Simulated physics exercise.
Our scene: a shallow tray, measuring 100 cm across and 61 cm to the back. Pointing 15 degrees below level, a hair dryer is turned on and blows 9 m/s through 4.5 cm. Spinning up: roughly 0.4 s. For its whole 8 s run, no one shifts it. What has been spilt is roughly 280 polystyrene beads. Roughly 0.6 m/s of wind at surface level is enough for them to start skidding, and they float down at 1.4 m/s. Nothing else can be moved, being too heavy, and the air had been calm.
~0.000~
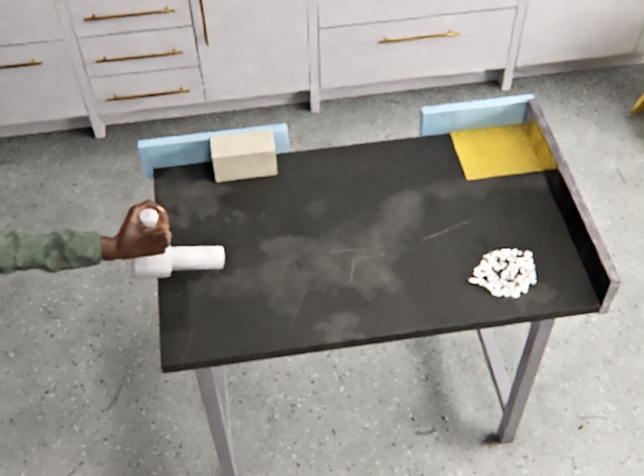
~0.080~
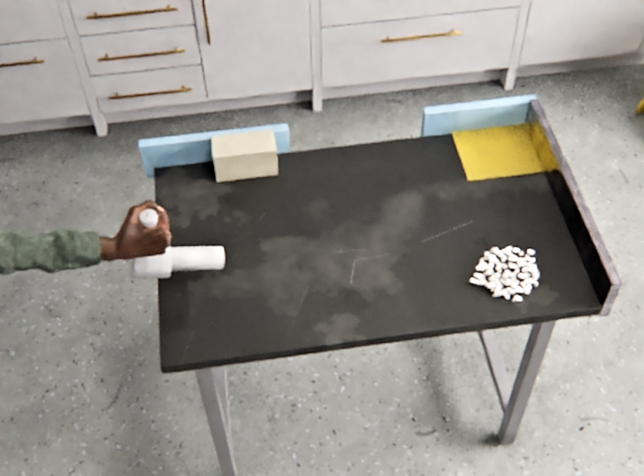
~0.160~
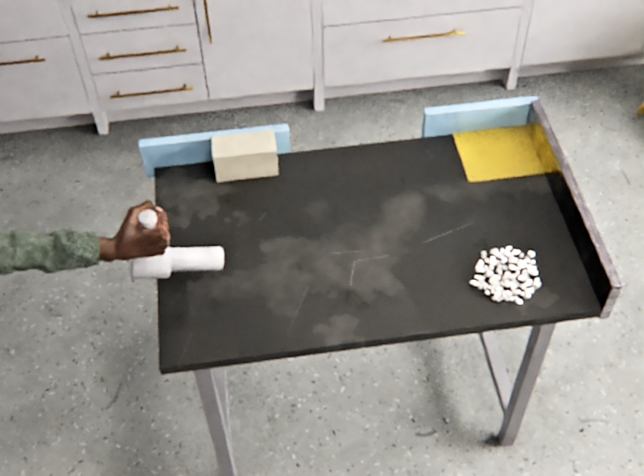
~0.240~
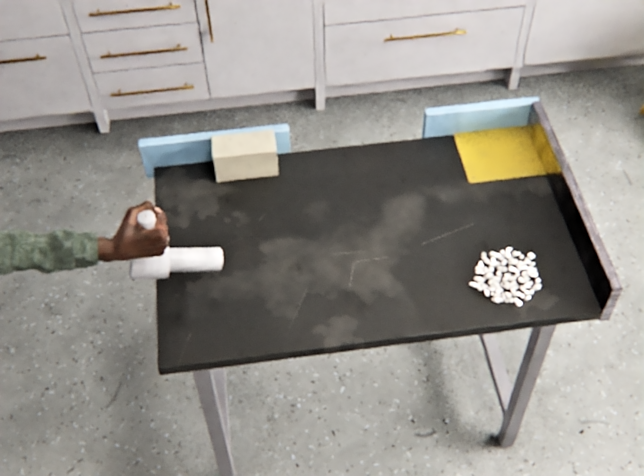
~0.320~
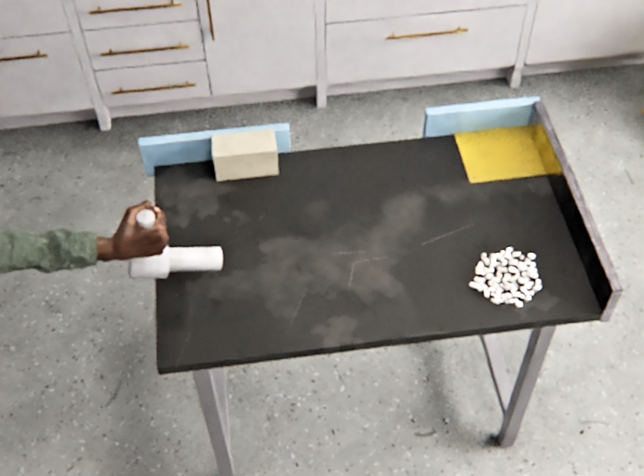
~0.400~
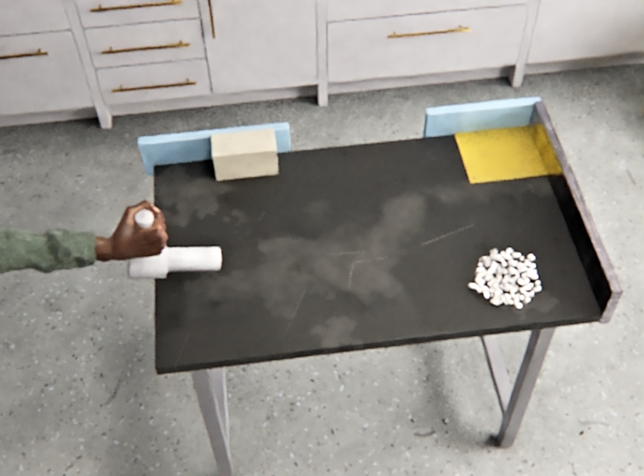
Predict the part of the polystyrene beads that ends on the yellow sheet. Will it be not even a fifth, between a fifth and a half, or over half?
Fewer than one in five make it.
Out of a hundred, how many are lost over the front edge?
About 100 % front.
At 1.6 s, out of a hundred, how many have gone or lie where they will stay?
Some 100 per cent.
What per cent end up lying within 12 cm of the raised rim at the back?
About 0 %.
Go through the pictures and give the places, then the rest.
In the first frame, the middle of the polystyrene beads is near (505, 274), none has stirred yet and the mouth of the hair dryer is at (222, 257).
In the second frame, the middle of the polystyrene beads is near (506, 274), none has stirred yet and the yellow sheet is centred on (497, 152).
In the third frame, the middle of the polystyrene beads is near (506, 276), none has stirred yet and the top of a block is at (243, 143).
In the fourth frame, the middle of the polystyrene beads is near (506, 278) and none has stirred yet.
In the fifth frame, the middle of the polystyrene beads is near (506, 278) and none has stirred yet.
In the sixth frame, the middle of the polystyrene beads is near (506, 279) and none has stirred yet.
After 1.6 s the count stands so, 0 % are on the yellow sheet.
After 2.6 s the count stands so, 0 % are on the yellow sheet.
After 4.4 s the count stands so, 0 % are on the yellow sheet.
After 8.0 s, at the end, 0 % are on the yellow sheet.
